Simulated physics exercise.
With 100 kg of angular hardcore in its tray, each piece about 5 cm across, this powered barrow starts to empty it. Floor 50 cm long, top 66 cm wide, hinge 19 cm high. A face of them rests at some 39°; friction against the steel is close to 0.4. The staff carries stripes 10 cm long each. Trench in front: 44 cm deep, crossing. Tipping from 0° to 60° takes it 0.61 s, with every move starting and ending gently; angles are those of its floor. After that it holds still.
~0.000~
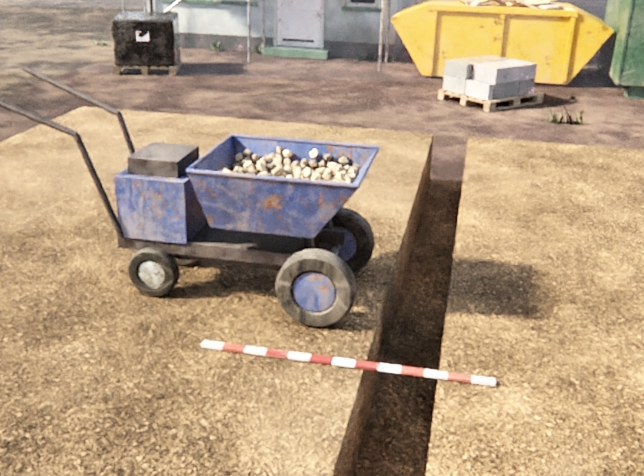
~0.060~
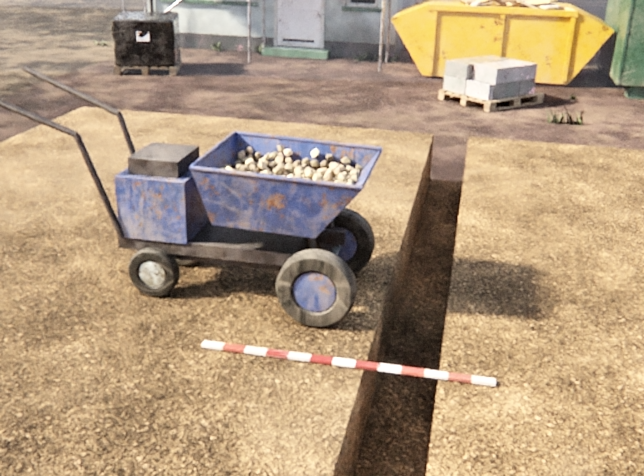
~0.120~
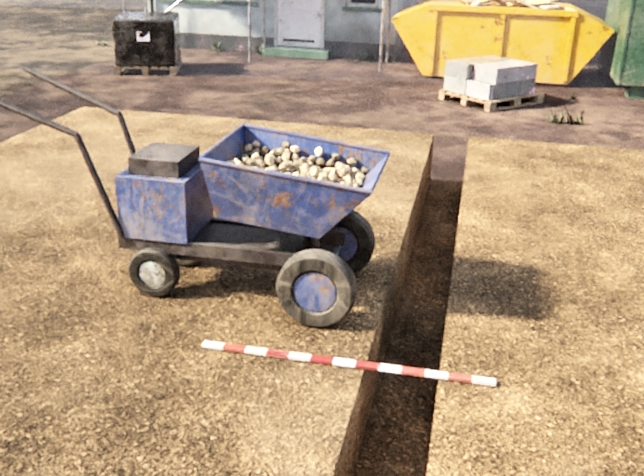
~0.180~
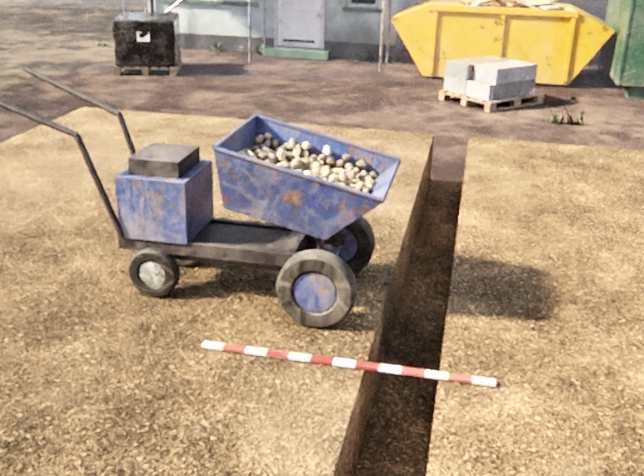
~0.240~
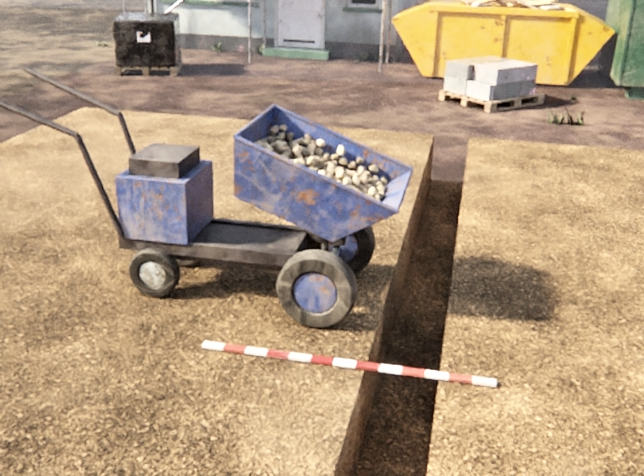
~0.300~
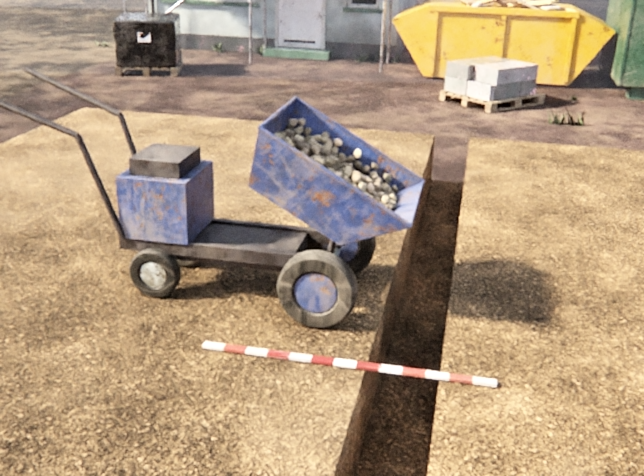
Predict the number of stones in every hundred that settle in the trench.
Close to 3 in a hundred.
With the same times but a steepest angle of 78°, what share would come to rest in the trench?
It would come to about 15 percent.
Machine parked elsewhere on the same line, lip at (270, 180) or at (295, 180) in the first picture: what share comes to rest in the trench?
Roughly 30 per cent, then 35 per cent.
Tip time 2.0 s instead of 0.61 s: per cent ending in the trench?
Around 5 per cent would end in the trench.
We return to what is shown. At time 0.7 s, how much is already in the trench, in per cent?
Around 0 per cent of it.
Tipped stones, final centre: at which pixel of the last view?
Resting centre: About (489, 316).
After 0.5 s the floor is at 51°; 100 % in the tray; the foremost stones are at (414, 239).
After 0.7 s the floor is at 60°; 98 % in the tray, 1 % past the trench; the foremost stones are at (468, 272).
After 1.1 s the floor is at 60°; 71 % in the tray, 1 % in the trench, 28 % past the trench; the foremost stones are at (565, 315).
After 3.0 s the floor is at 60°; 64 % in the tray, 3 % in the trench, 33 % past the trench; the foremost stones are at (614, 321).
